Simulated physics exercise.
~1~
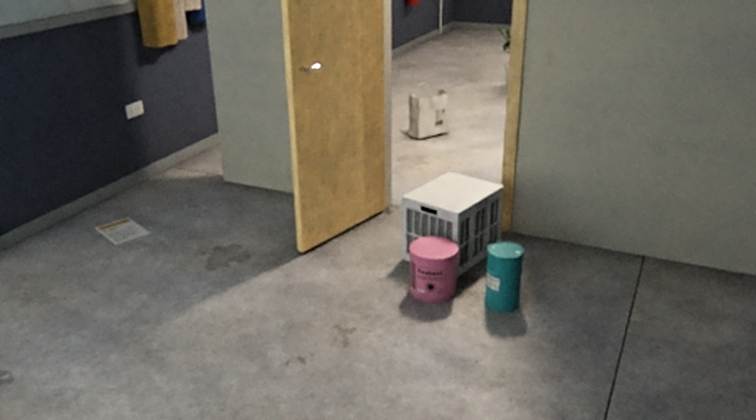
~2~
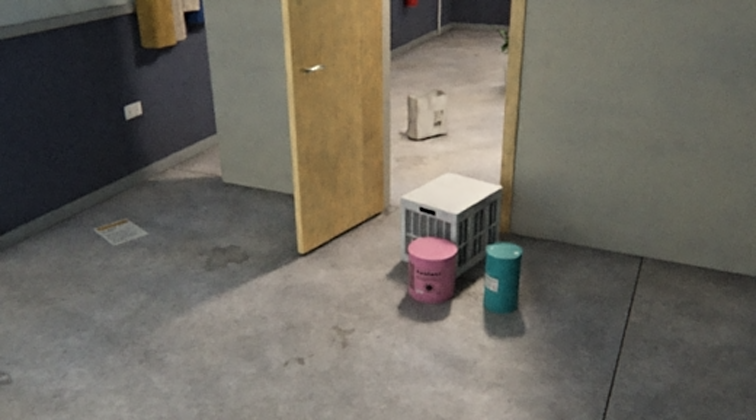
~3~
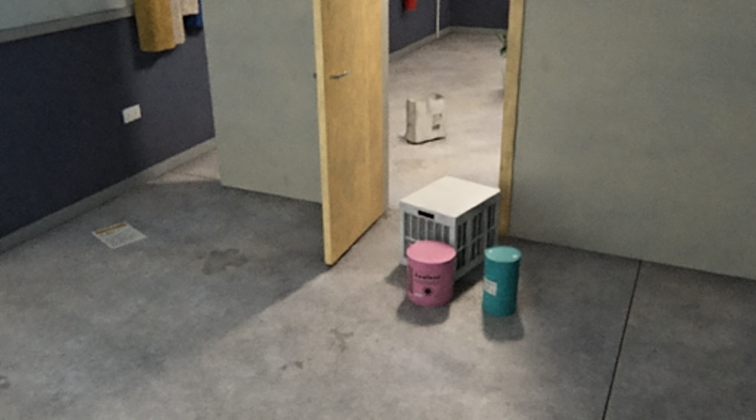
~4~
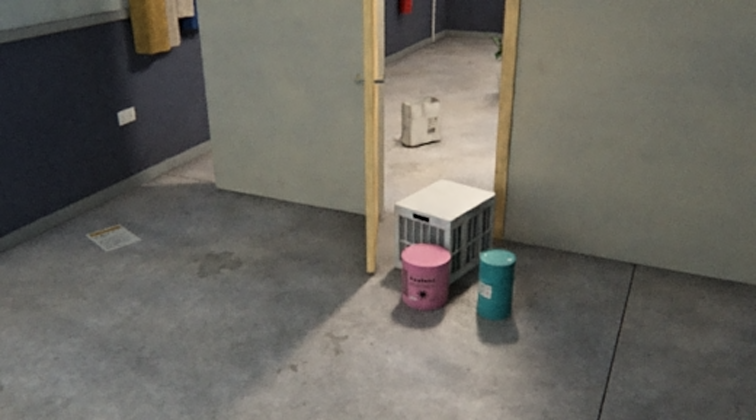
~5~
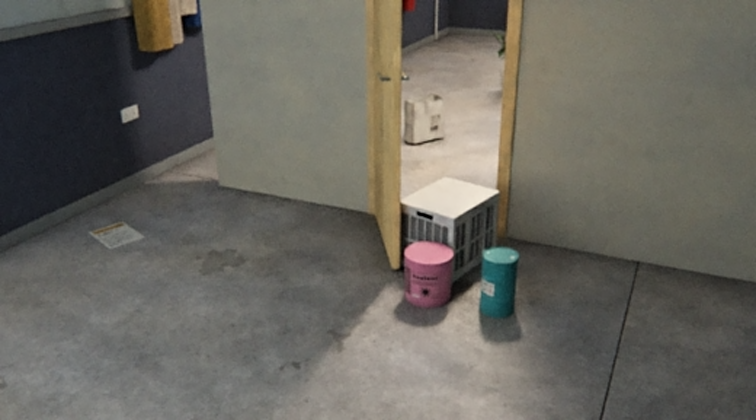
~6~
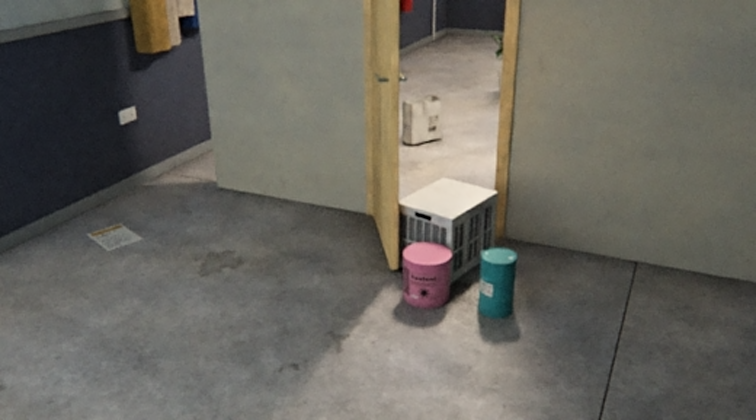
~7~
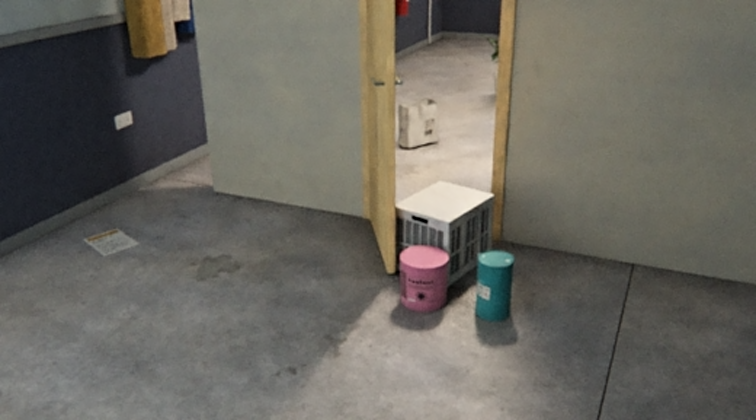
A wooden door swings partway toward closing and stops beside a white crate, still open.
